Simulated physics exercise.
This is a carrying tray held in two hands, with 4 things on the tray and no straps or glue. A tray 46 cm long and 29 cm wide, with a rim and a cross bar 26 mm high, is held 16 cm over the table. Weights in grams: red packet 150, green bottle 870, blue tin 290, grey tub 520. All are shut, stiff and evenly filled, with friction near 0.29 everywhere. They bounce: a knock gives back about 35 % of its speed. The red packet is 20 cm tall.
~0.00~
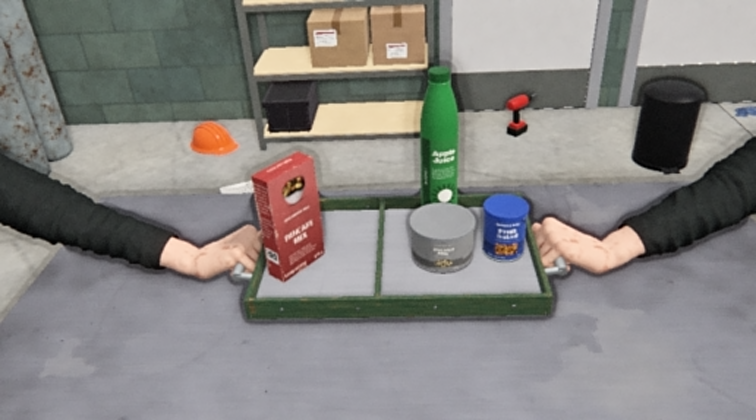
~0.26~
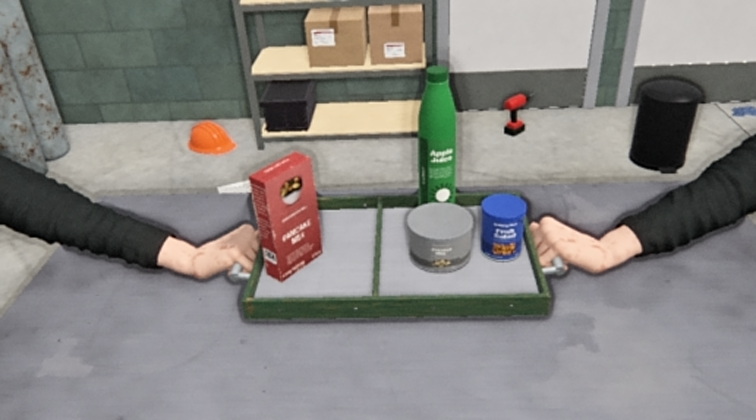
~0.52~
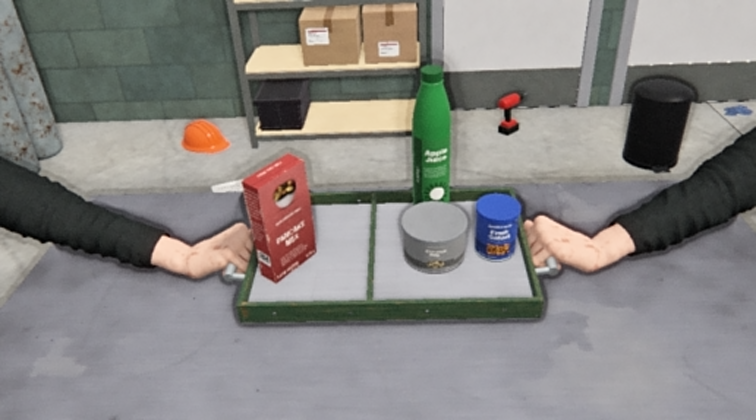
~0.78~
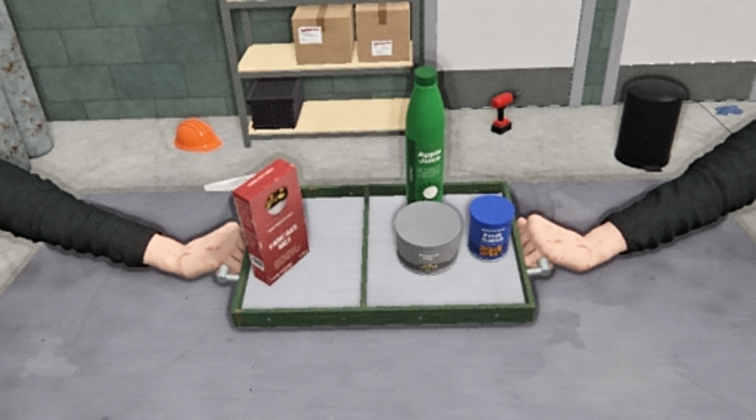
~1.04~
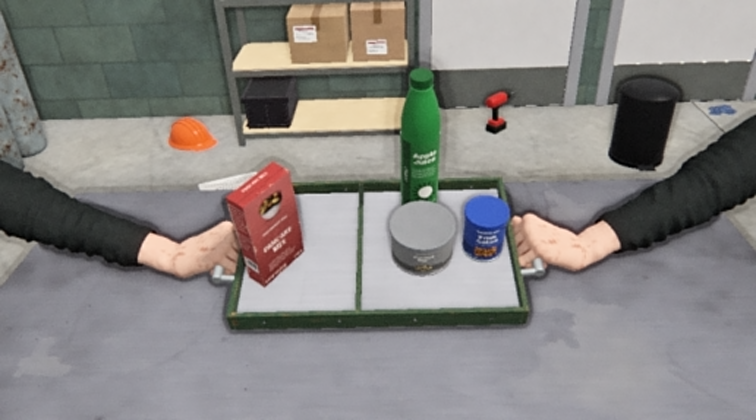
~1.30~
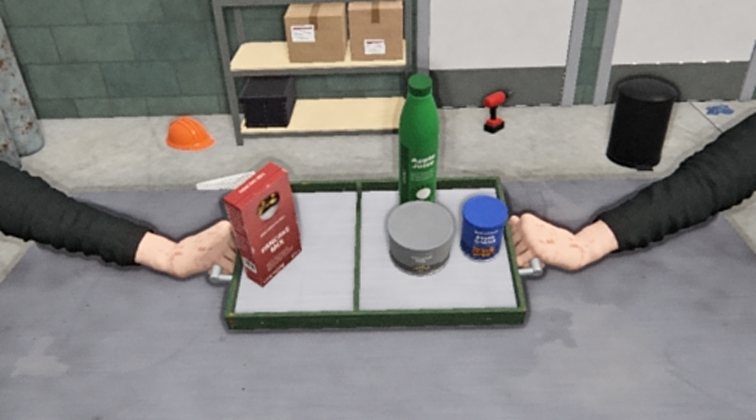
In this clip, two hands hold a green-rimmed tray carrying a red packet, green bottle, grey tub and blue tin above a table, then gradually tilt its near edge down as the bottle rocks slightly.
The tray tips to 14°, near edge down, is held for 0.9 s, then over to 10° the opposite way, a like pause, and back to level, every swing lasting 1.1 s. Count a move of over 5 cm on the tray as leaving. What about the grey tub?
The grey tub gets shifted.
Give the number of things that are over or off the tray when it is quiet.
That comes to 1.
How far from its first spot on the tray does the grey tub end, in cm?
About 8 cm.
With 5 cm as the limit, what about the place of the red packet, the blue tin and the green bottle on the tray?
The red packet keeps its place; the blue tin stays put; the green bottle gets shifted.
By 1.60 s, tray tilted 14°, near edge down; grey tub 2 cm from its spot near (421, 249); green bottle rocked 31° off its seat.
By 2.10 s, tray tilted 14°, near edge down; grey tub 8 cm from its spot near (422, 277); green bottle on its side.
By 3.00 s, tray tilted 8°, far edge down; grey tub 8 cm from its spot near (422, 254); green bottle on its side.
By 4.50 s, tray tilted 7°, far edge down; grey tub 8 cm from its spot near (422, 255); green bottle rocked 67° off its seat.
When it is over (5.6 s), lying over on the tray, green bottle; not toppled but over 5 cm from the start, grey tub; the other 2 within 5 cm of the start. End places, in pixels of the last picture, grey tub near (422, 263).
